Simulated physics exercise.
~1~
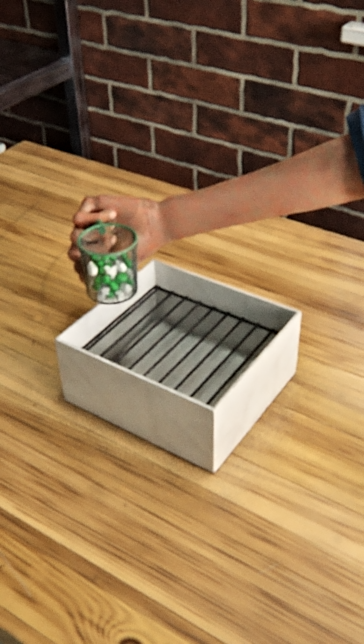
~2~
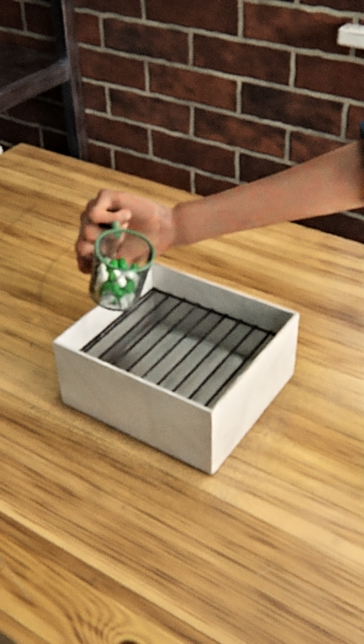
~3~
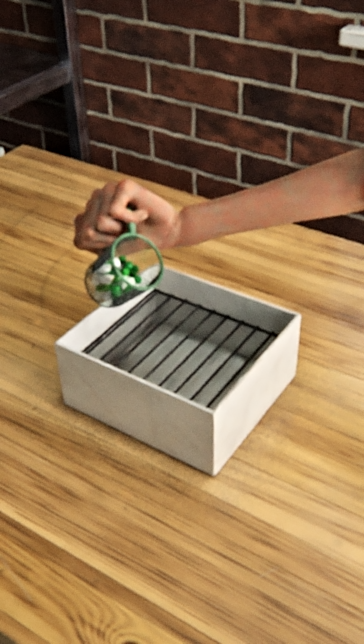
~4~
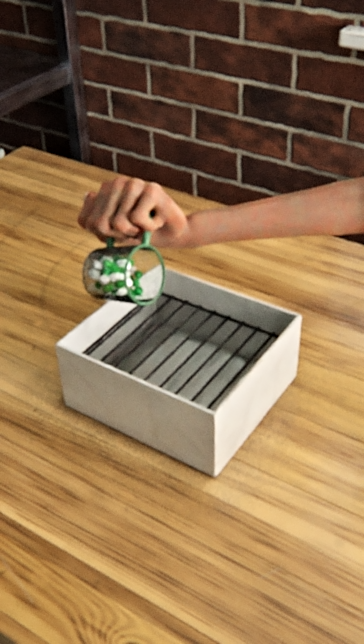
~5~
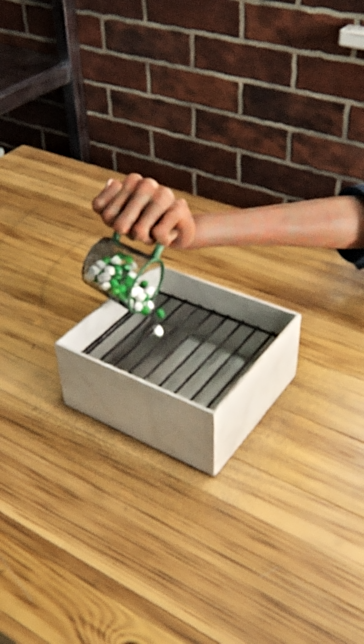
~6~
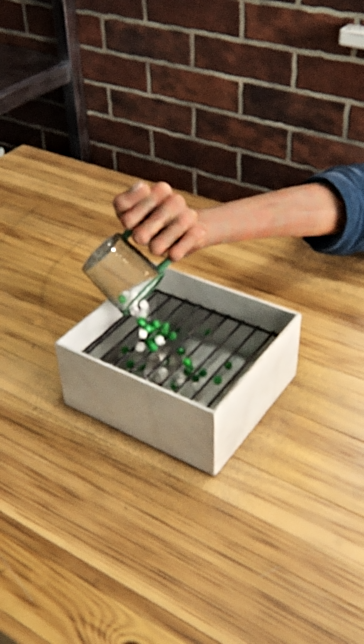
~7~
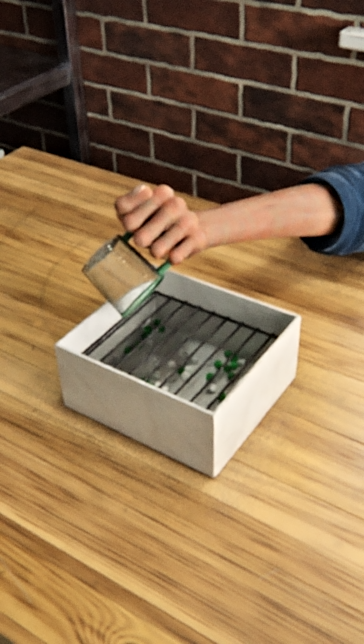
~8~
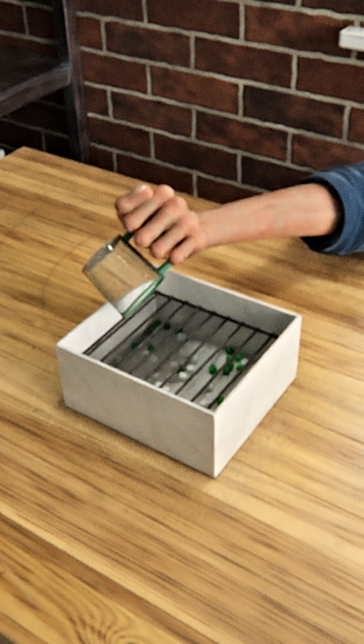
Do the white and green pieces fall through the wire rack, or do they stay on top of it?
Both the white and the green pieces fall through the wires and end up under the rack inside the box.
